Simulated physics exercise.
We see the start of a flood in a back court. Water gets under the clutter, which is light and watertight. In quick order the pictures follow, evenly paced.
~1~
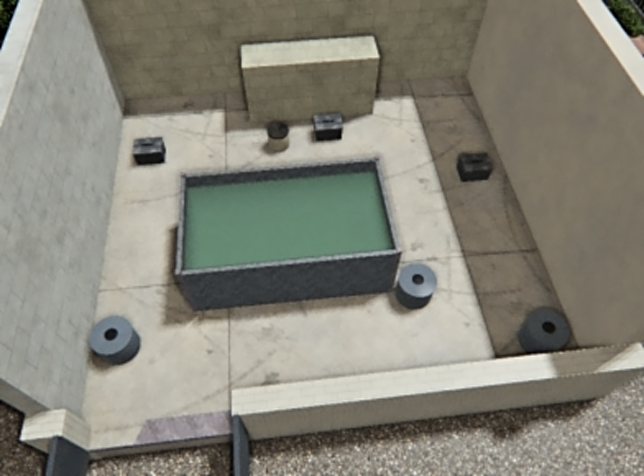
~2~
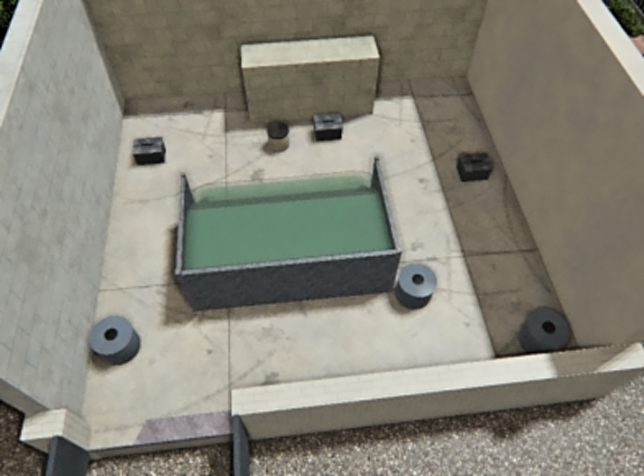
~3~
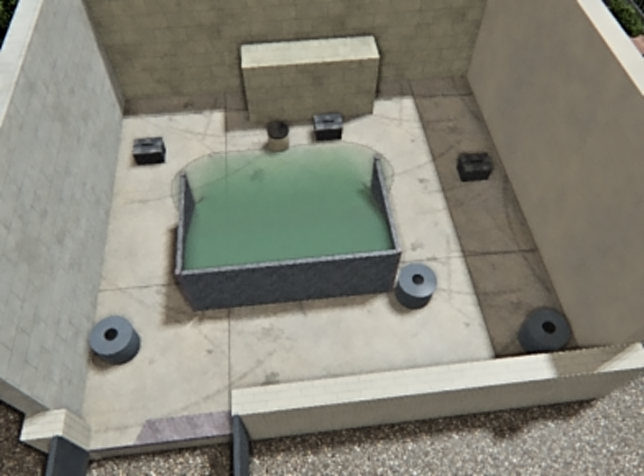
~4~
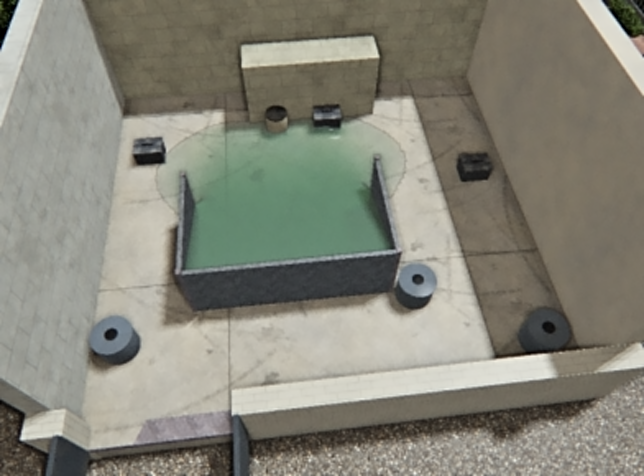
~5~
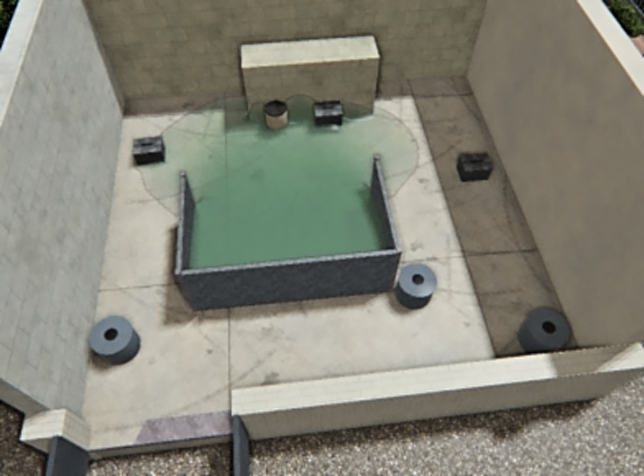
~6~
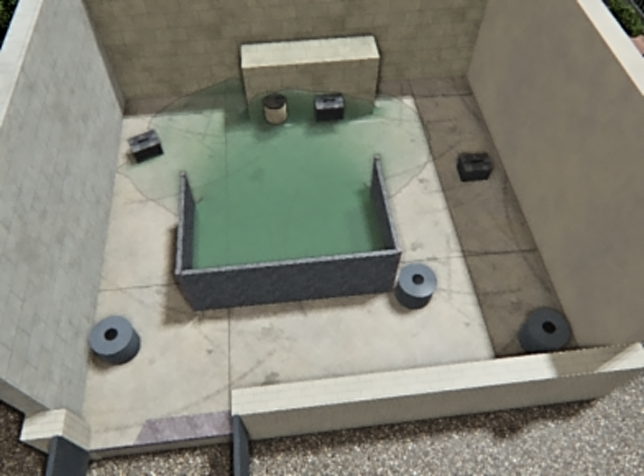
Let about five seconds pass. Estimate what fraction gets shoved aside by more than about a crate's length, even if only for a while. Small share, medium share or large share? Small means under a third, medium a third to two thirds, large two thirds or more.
A large share.
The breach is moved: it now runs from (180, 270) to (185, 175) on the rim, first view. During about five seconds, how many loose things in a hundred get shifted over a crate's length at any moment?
I'd guess around 40 percent of them.
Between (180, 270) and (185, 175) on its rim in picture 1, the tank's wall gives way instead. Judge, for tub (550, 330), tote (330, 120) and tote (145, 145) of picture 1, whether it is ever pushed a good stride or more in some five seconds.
Outcome by item - short of that distance / short of that distance / displaced that far.
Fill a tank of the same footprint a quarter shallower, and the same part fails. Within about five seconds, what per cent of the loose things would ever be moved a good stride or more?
Share moved: 90 in a hundred.
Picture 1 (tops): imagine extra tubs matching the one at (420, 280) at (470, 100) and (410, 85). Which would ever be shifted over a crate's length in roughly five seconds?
Well, one then the other: Carried that far, carried that far.
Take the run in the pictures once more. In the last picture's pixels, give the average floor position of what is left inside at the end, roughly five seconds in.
I'd say somewhere close to (335, 242).
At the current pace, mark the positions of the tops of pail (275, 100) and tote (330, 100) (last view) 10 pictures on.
I'd say around (205, 92) for the first and around (467, 73) for the second.
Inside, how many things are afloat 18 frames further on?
Count: 6.
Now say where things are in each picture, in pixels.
The first frame shows a pail at (278, 130), on the bottom; a tote at (328, 122) rests on the ground; 0 of 7 have shifted.
The second frame shows a pail at (278, 130) rests on the ground; a tote at (328, 122), on the bottom; 0 of 7 have shifted.
The third frame shows a pail at (278, 130), on the bottom; a tote at (328, 122), on the bottom; 0 of 7 have shifted.
The fourth frame shows a pail at (276, 113), on the bottom, a stride from its start; a tote at (327, 112), on the bottom, close to its start; 2 of 7 have shifted.
The fifth frame shows a pail at (276, 108), afloat, a stride from its start; a tote at (328, 108), afloat, close to its start; 2 of 7 have shifted.
The sixth frame shows a pail at (275, 100), afloat, a stride from its start; a tote at (329, 101) floats, close to its start; 3 of 7 have shifted.
A moment on, 1 of 7 are well off their spots; 2 afloat.
Next, 2 of 7 are well off their spots; 3 afloat.
Later, 5 of 7 are well off their spots; 6 afloat.
In the end, 6 of 7 are well off their spots, and 6 have been at some point; 4 afloat.
